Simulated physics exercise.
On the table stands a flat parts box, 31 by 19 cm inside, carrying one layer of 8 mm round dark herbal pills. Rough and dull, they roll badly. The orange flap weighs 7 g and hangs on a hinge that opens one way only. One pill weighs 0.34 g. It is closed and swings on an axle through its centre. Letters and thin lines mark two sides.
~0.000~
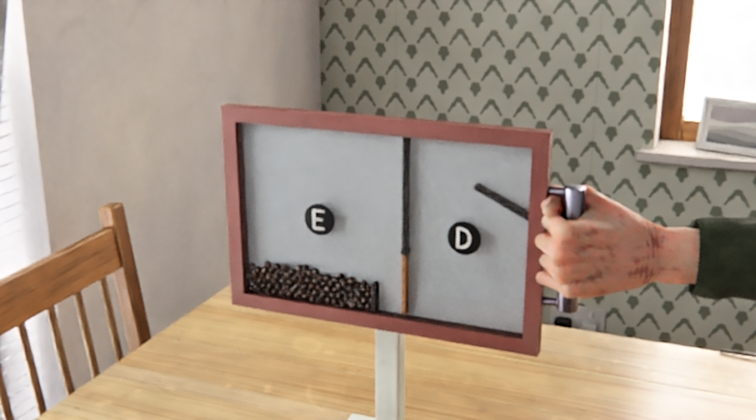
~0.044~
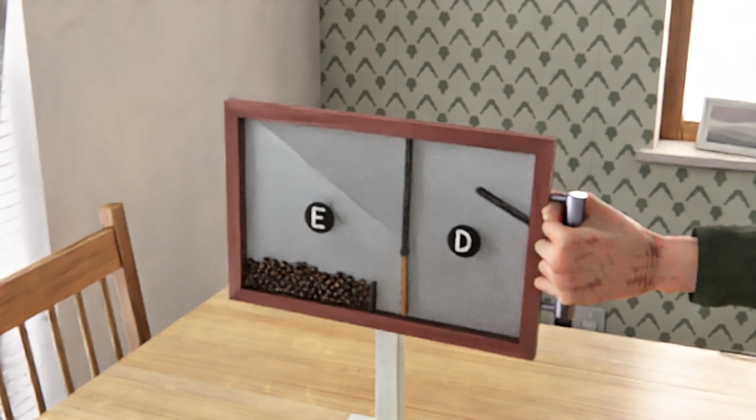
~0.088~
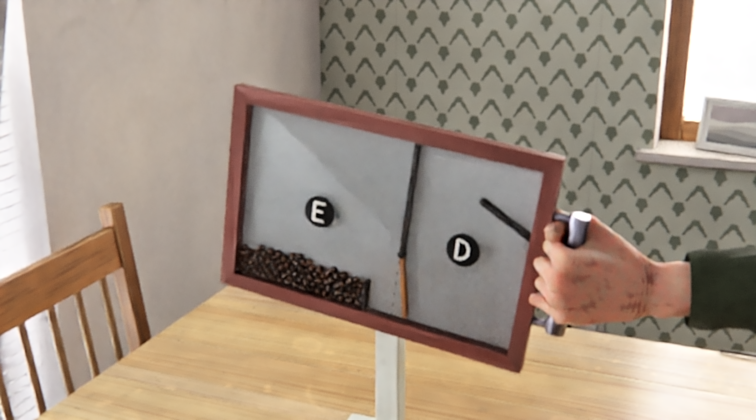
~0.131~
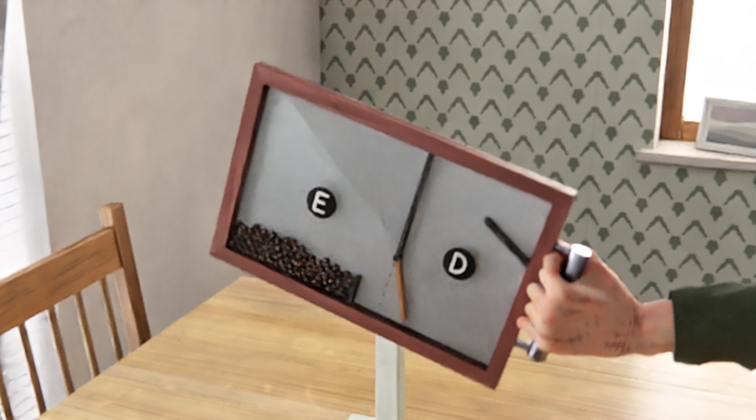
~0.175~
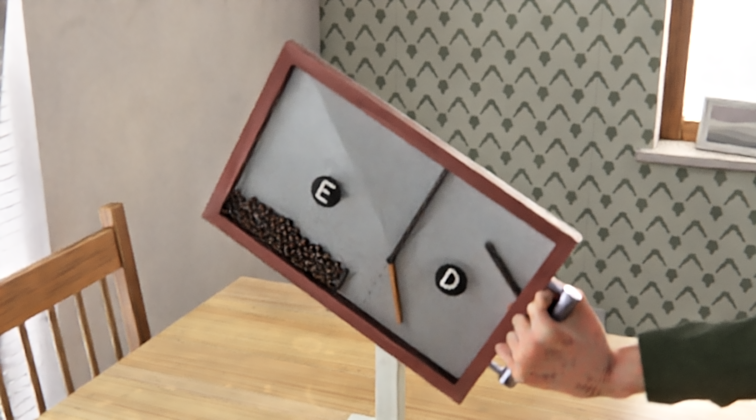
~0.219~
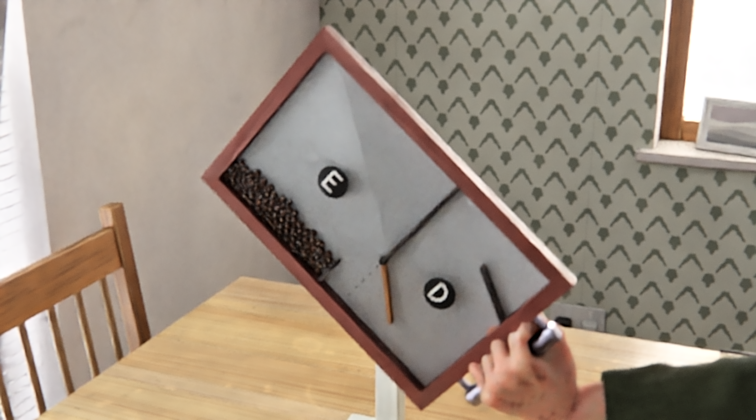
A hand in a dark green sleeve grips a metal handle on the right side of a red-framed box standing on a wooden table, seen from the front in a room with patterned wallpaper. Inside the grey case are dark pellets at lower left, black discs marked E and D, dark bars and an orange flap. The hand turns the box steadily clockwise, lowering its right side, while the pellets stay heaped together, the flap hangs nearly upright, and the view holds still.
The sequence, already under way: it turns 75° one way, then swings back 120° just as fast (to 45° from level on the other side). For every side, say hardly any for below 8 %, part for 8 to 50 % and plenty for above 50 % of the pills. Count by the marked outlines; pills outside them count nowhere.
D part, E plenty.
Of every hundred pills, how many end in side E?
About 55 per cent.
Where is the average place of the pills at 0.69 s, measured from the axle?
About 1 cm right and 9 cm below.
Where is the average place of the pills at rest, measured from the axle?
About 5 cm right and 7 cm below.
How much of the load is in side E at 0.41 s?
Some 100 per cent.
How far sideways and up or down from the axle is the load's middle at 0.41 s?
About 8 cm left and 4 cm above.
After 0.41 s, it stands 75° clockwise; the pills' middle is 8 cm left of and 4 cm above the centre; E 100 %; orange flap open 53°.
After 0.69 s, it stands 15° clockwise; the pills' middle is 1 cm right of and 9 cm below the centre; D 50 %, E 50 %; orange flap open 49°.
After 0.97 s, it stands 45° anticlockwise; the pills' middle is 7 cm right of and 5 cm below the centre; D 45 %, E 55 %; orange flap open 30°.
Settled by 1.9 s, it stands 45° anticlockwise; D 45 %, E 55 %; orange flap open 30°.
